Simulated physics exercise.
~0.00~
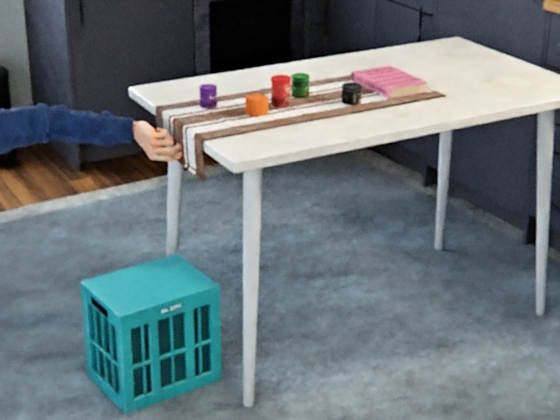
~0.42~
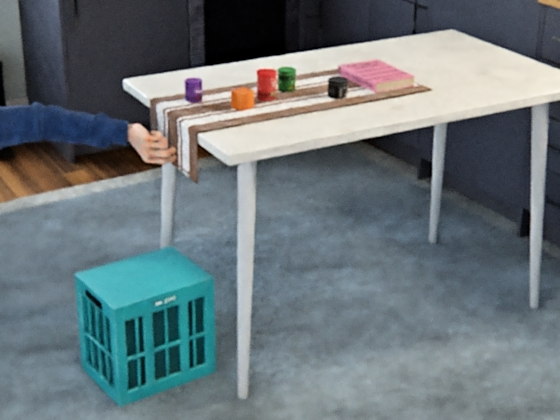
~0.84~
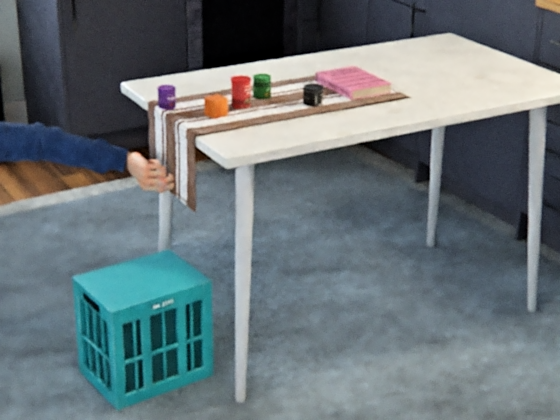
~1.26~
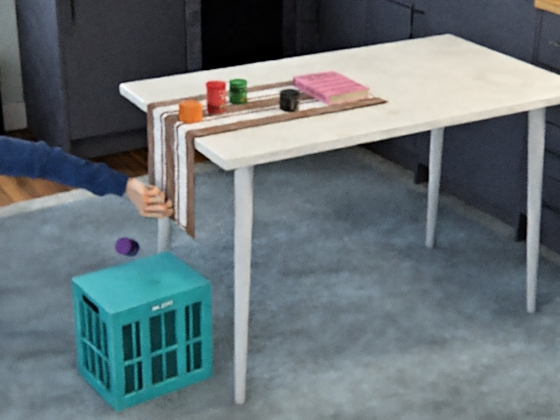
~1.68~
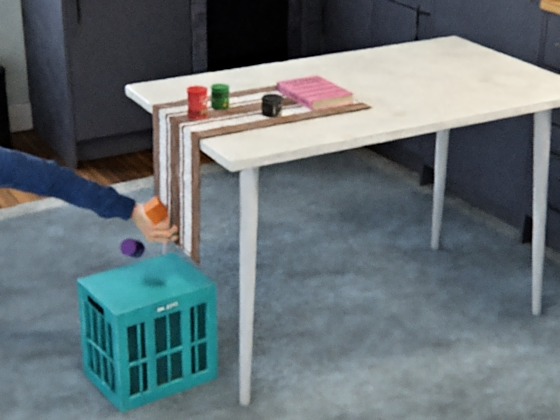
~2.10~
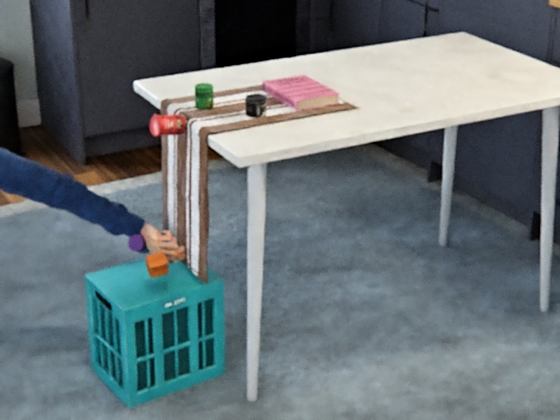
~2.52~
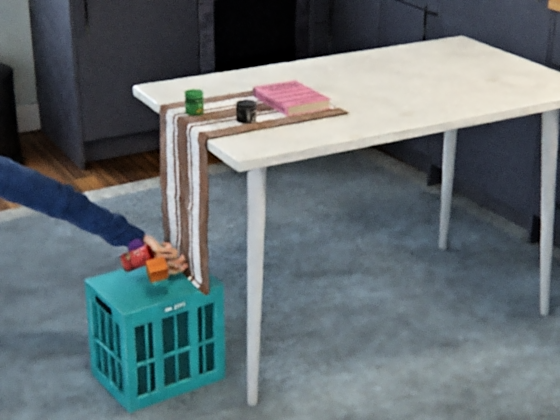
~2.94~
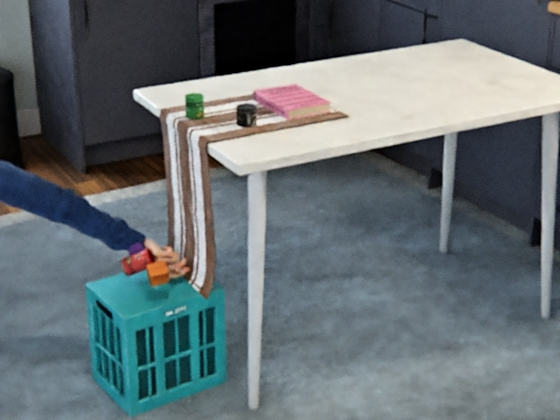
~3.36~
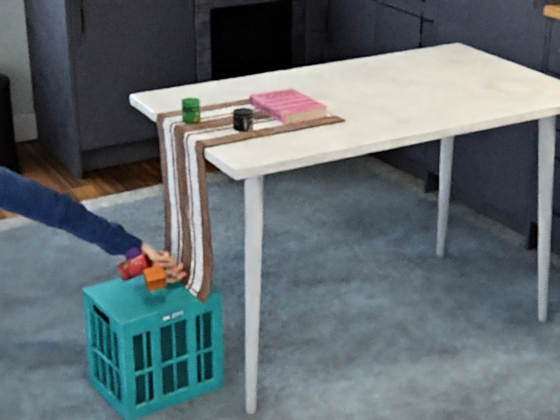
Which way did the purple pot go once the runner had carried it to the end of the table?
It went down, dropping past the table's edge toward the turquoise crate.
